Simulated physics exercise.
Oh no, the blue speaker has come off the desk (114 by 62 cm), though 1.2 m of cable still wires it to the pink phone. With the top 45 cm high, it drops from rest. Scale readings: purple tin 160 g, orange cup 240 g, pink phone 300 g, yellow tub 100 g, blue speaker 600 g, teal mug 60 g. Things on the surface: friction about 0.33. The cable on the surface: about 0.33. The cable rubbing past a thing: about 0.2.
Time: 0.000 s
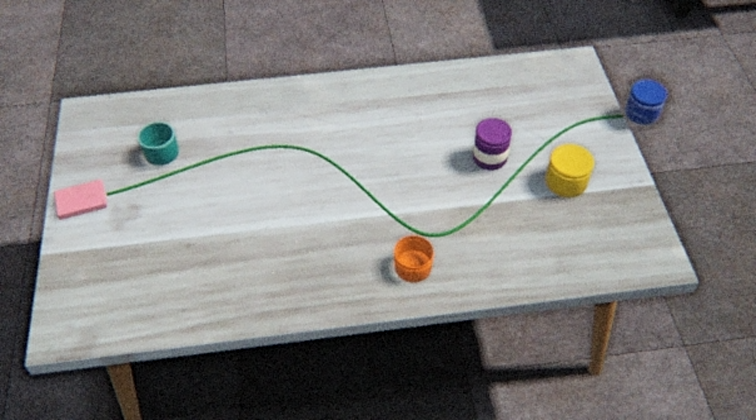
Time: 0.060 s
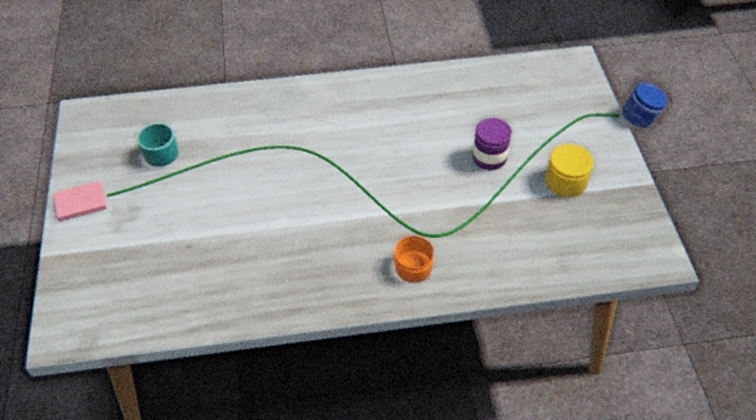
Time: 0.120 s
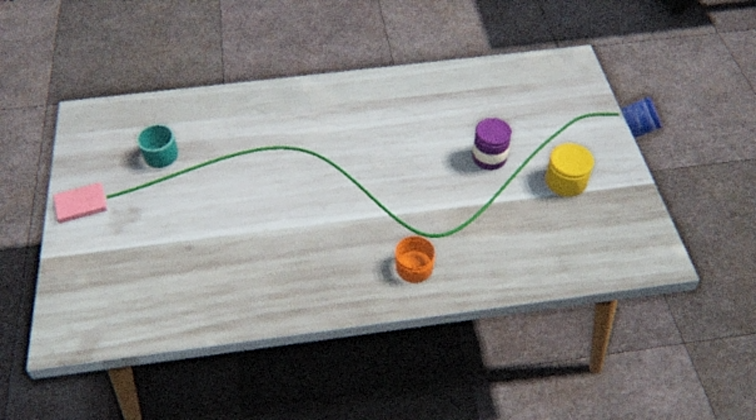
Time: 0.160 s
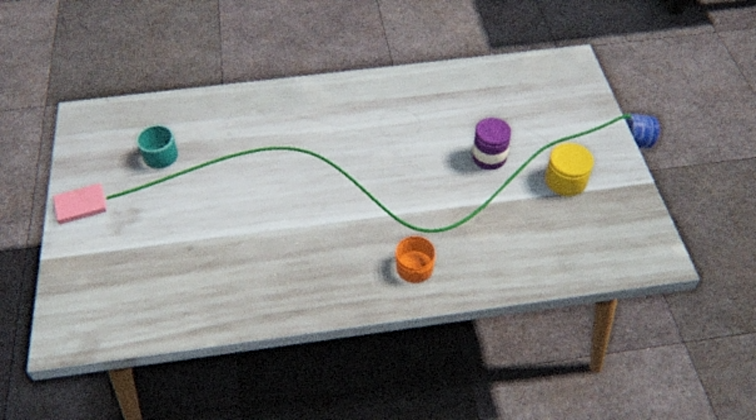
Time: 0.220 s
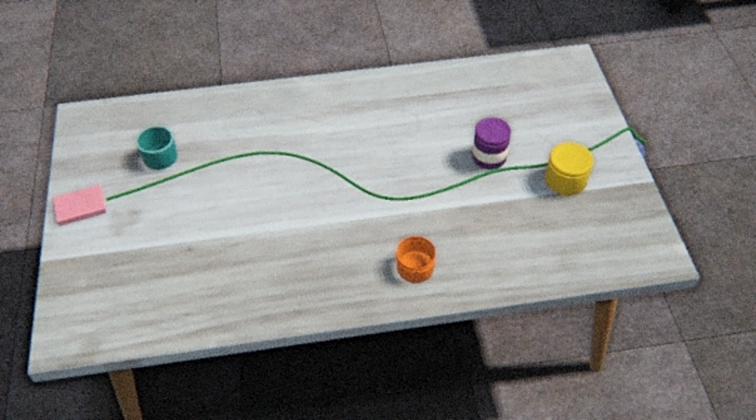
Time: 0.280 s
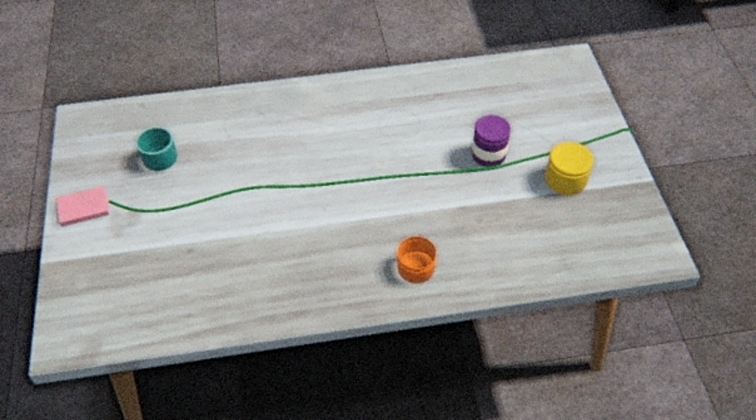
Blue speaker dropping off the right edge of a wooden table, its green cable straightening behind it toward a pink phone.
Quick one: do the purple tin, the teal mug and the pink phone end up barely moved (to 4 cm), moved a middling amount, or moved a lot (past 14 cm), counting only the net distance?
Net result: The purple tin is moved a middling amount, the teal mug is barely moved, the pink phone is moved a lot.
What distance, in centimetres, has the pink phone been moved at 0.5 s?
About 36 cm.
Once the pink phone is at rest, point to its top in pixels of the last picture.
You'll find it close to (426, 172) in the last picture.
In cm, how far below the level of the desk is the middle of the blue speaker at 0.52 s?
I'd put it at about 40 centimetres under.
By 0.5 s, the cable's tail end at (294, 186); pink phone 35 cm off its start, purple tin 8 cm off its start, blue speaker over the edge.
By 0.7 s, the cable's tail end at (411, 170); pink phone 58 cm off its start, purple tin 8 cm off its start, blue speaker over the edge.
By 1.0 s, the cable's tail end at (446, 166); pink phone 65 cm off its start at (426, 172), purple tin 8 cm off its start at (490, 99), blue speaker over the edge.
By 1.2 s, the cable's tail end at (446, 166); pink phone 65 cm off its start, purple tin 8 cm off its start, blue speaker over the edge.
By 2.4 s, the cable's tail end at (446, 166); pink phone 65 cm off its start at (426, 172), purple tin 8 cm off its start at (490, 99), teal mug 0 cm off its start at (154, 140), blue speaker over the edge.
